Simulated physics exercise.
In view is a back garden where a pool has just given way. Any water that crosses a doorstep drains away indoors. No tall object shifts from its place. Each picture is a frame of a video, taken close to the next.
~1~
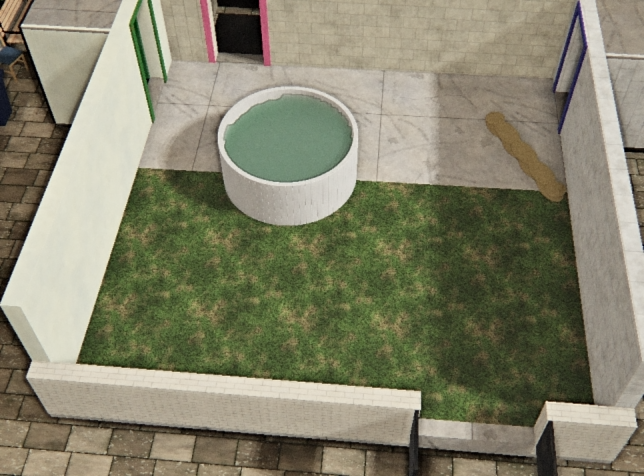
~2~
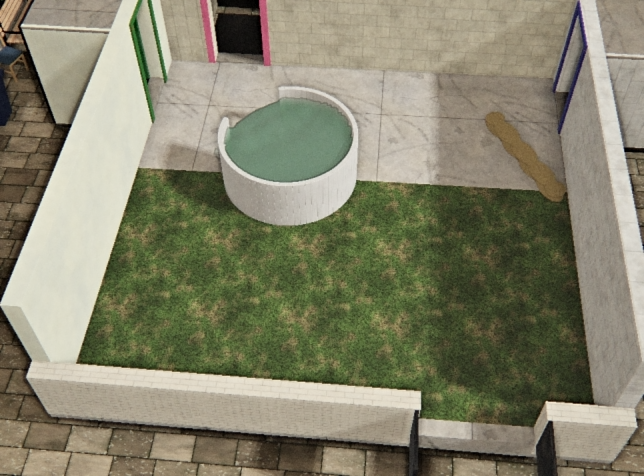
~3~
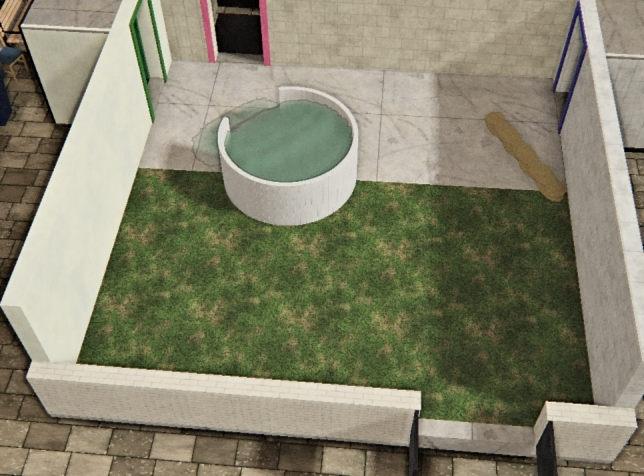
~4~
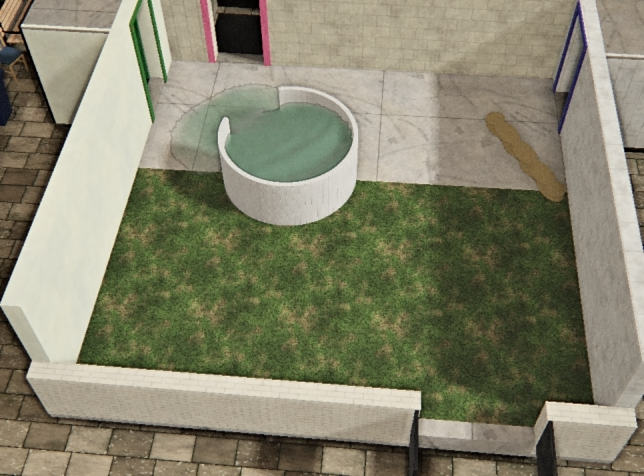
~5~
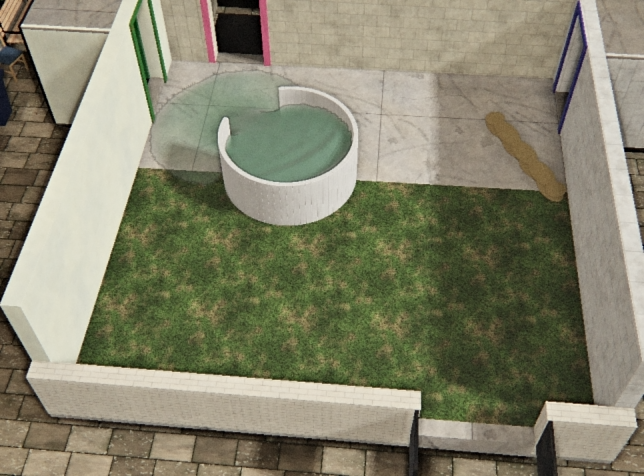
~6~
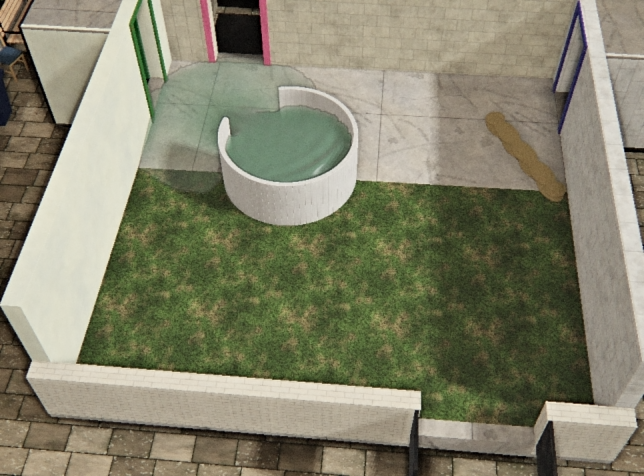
Water in a round pool in a walled back garden poured out through a gap that opened on its far left side, then spread in a widening sheet across the paving toward the back wall.
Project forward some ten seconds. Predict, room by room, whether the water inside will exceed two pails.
At the end, the pink door will be overrun, the blue door will keep it to two buckets, the green door will be overrun.
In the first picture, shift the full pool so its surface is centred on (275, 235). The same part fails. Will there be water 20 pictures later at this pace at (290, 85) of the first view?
Soaked.
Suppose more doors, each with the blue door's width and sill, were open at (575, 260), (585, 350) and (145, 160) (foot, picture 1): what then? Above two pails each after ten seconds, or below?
Taken in sequence, they go: Not exceeded, not exceeded, exceeded.
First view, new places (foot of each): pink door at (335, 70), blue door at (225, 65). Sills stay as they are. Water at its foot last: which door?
The one in pink.
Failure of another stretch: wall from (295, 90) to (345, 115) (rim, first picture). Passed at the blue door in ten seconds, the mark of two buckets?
Well, it turns out the blue door crosses the threshold.
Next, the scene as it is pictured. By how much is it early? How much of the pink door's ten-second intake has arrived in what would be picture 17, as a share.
That share would be near 35 %.
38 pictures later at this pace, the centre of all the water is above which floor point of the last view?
About (251, 152).
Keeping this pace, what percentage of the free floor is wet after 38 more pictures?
It works out to about 50 in a hundred.
A moment on, water covers 15 % of the floor; the pink door far over two buckets in, the blue door not reached, the green door over two buckets in.
Next, water covers 20 % of the floor; the pink door far over two buckets in, the blue door not reached, the green door far over two buckets in.
Then, water covers 30 % of the floor; the pink door far over two buckets in, the blue door not reached, the green door far over two buckets in.
Later, water covers 50 % of the floor; the pink door far over two buckets in, the blue door not reached, the green door far over two buckets in.
In the end, water covers 70 % of the floor; the pink door far over two buckets in, the blue door wet at the sill, nothing in, the green door far over two buckets in.
